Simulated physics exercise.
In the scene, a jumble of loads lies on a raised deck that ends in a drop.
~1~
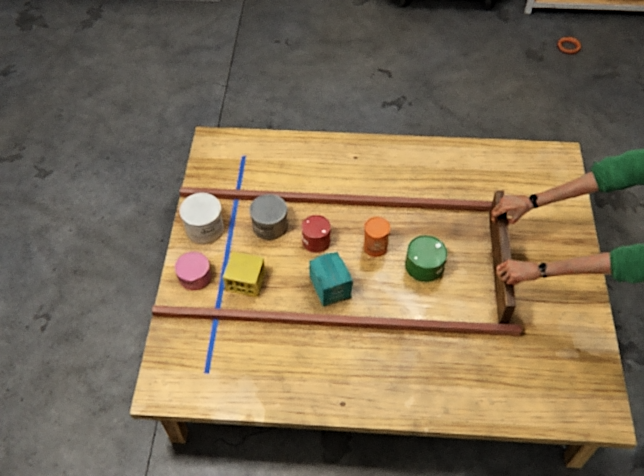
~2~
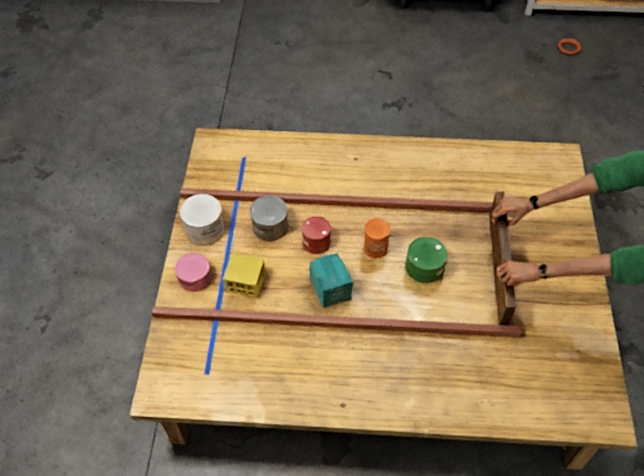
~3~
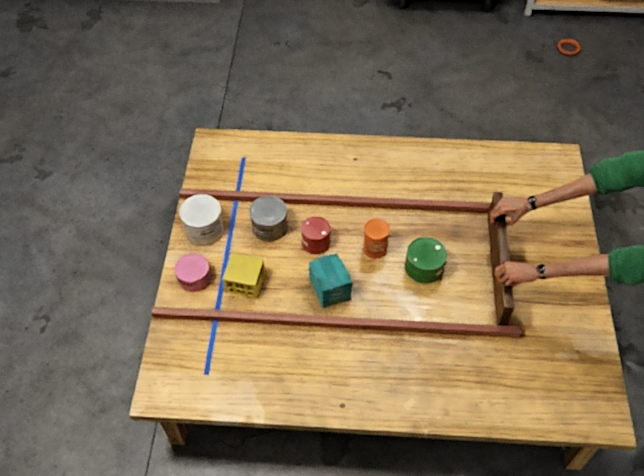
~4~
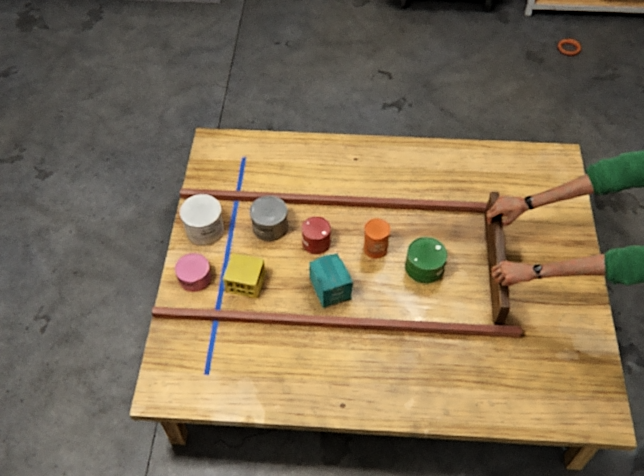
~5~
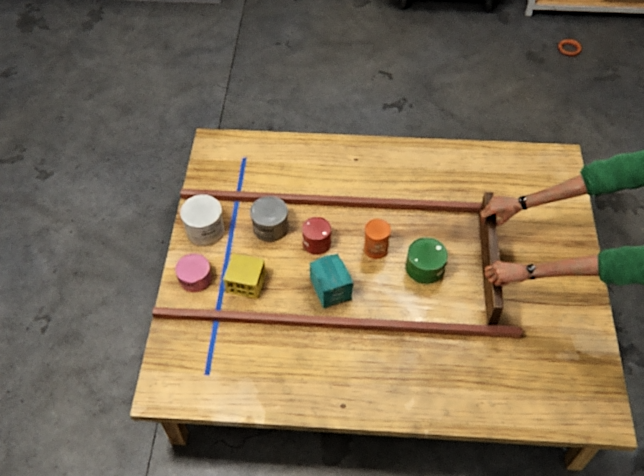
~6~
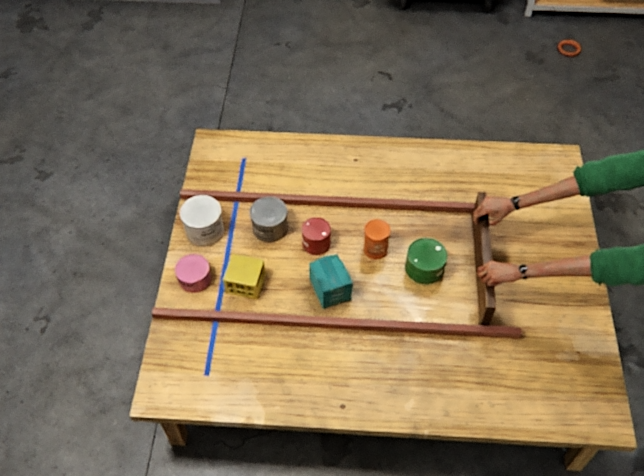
On a wooden table, two hands slowly slide a dark plank slightly left between rails, while colourful containers ahead sit still.
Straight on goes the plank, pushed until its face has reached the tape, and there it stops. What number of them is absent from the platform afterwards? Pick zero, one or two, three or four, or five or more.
One or two of them.
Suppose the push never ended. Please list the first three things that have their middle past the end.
First the pink pail, then the white pail, then the yellow crate.
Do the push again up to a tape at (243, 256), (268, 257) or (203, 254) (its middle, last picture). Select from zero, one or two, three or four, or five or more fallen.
Just one or two; not one; 3 or 4.
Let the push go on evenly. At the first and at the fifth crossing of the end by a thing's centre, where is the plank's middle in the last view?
(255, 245), then (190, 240).
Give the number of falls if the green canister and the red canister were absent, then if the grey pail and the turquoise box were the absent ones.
Well, the first time you'd get 1, and the next time 1.
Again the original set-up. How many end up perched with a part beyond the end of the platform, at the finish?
I make it 1.
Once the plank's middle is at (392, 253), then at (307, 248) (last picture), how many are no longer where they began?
First 2 and then 5.
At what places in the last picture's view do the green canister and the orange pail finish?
Okay, so first (203, 260), and next (215, 230).
Early on, none off yet; pink pail at rest near (194, 274); white pail at rest near (203, 222); yellow crate at rest near (245, 277).
A while later, none off yet; pink pail travelled a little near (183, 273); white pail at rest near (199, 222); yellow crate travelled about its own width near (215, 277).
Finally, the number that fall off is one or two; lost, white pail and pink pail.
